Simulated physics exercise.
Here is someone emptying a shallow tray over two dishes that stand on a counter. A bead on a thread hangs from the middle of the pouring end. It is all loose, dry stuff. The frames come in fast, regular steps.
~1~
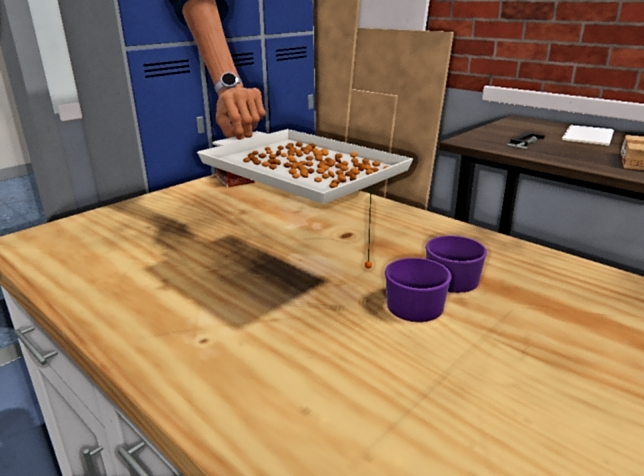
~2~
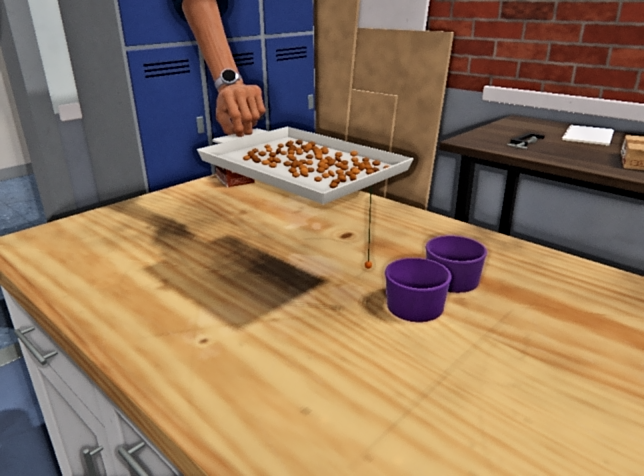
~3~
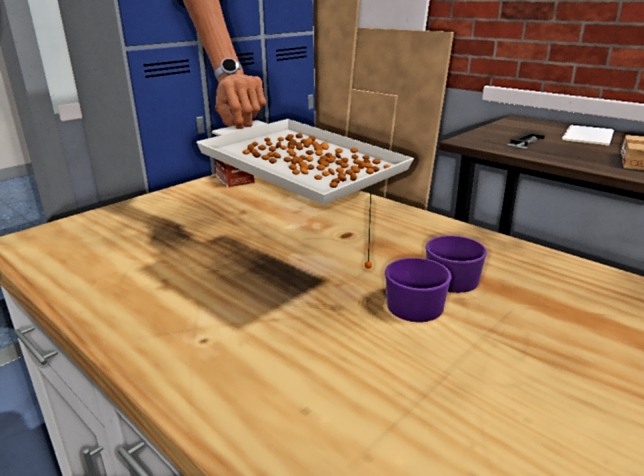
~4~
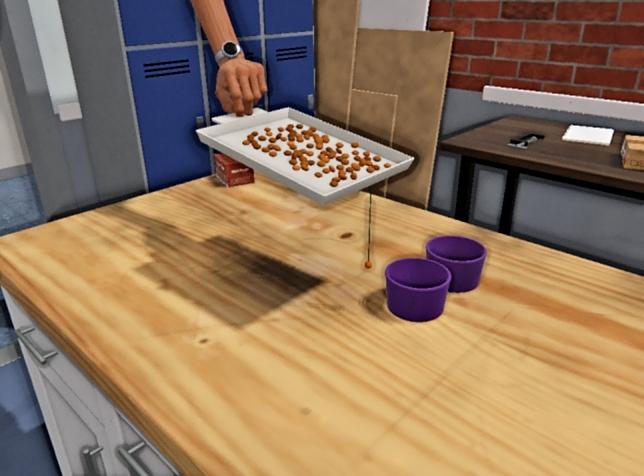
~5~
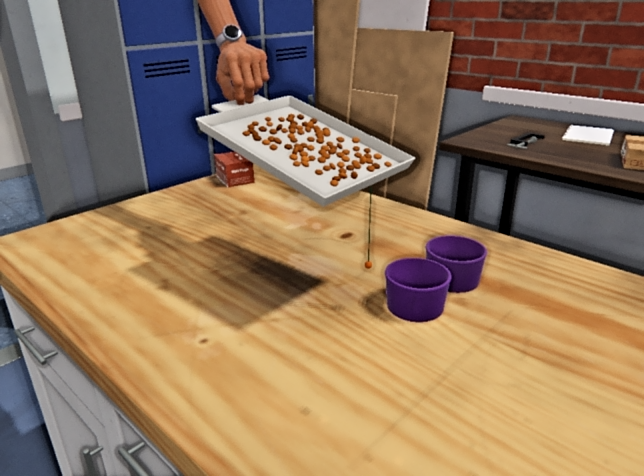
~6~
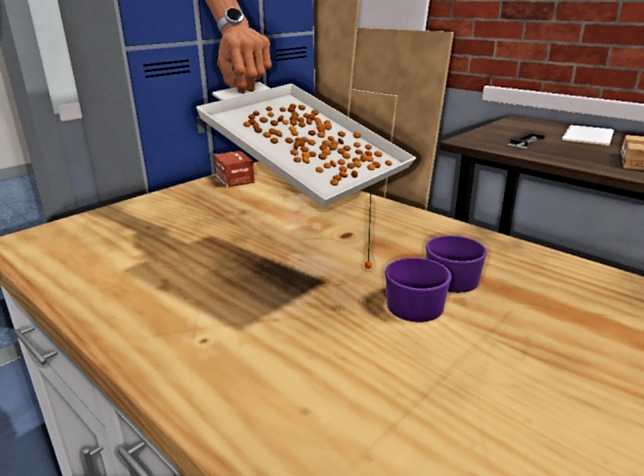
The clip shows a hand holding a white tray of small brown pieces above a wooden counter with two purple dishes, gradually raising the tray's handle end so that it slopes more toward the dishes, while the pieces stay on it.
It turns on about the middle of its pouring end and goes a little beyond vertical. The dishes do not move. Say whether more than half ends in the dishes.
They take only the smaller part between them.
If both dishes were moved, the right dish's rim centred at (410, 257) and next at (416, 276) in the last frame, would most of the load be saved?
First less than half, then most of it.
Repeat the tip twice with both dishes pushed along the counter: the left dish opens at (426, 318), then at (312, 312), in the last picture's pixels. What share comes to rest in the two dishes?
The first gives 0 %, the second 40 %.
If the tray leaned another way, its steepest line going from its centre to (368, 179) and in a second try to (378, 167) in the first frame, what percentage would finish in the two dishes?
Near 70 % and 20 %.
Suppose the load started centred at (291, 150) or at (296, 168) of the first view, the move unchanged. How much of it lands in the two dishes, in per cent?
About 20 and 0 per cent.
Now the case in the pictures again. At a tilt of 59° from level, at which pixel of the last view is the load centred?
At about (365, 171).
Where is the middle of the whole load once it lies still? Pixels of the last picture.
Around (379, 336).
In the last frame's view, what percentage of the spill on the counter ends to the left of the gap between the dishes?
Close to 80 per cent.
Just after the last frame, tray tipped steeply; every one on the tray.
A moment on, tray tipped right over; roughly half on the tray; about a tenth in the left dish; roughly a quarter outside both; roughly a quarter in the air.
Further on, tray tipped past a quarter turn; roughly a quarter in the left dish; the larger part outside both.
When it is over, tray tipped past a quarter turn; roughly a quarter in the left dish; not one in the right dish; the larger part outside both.
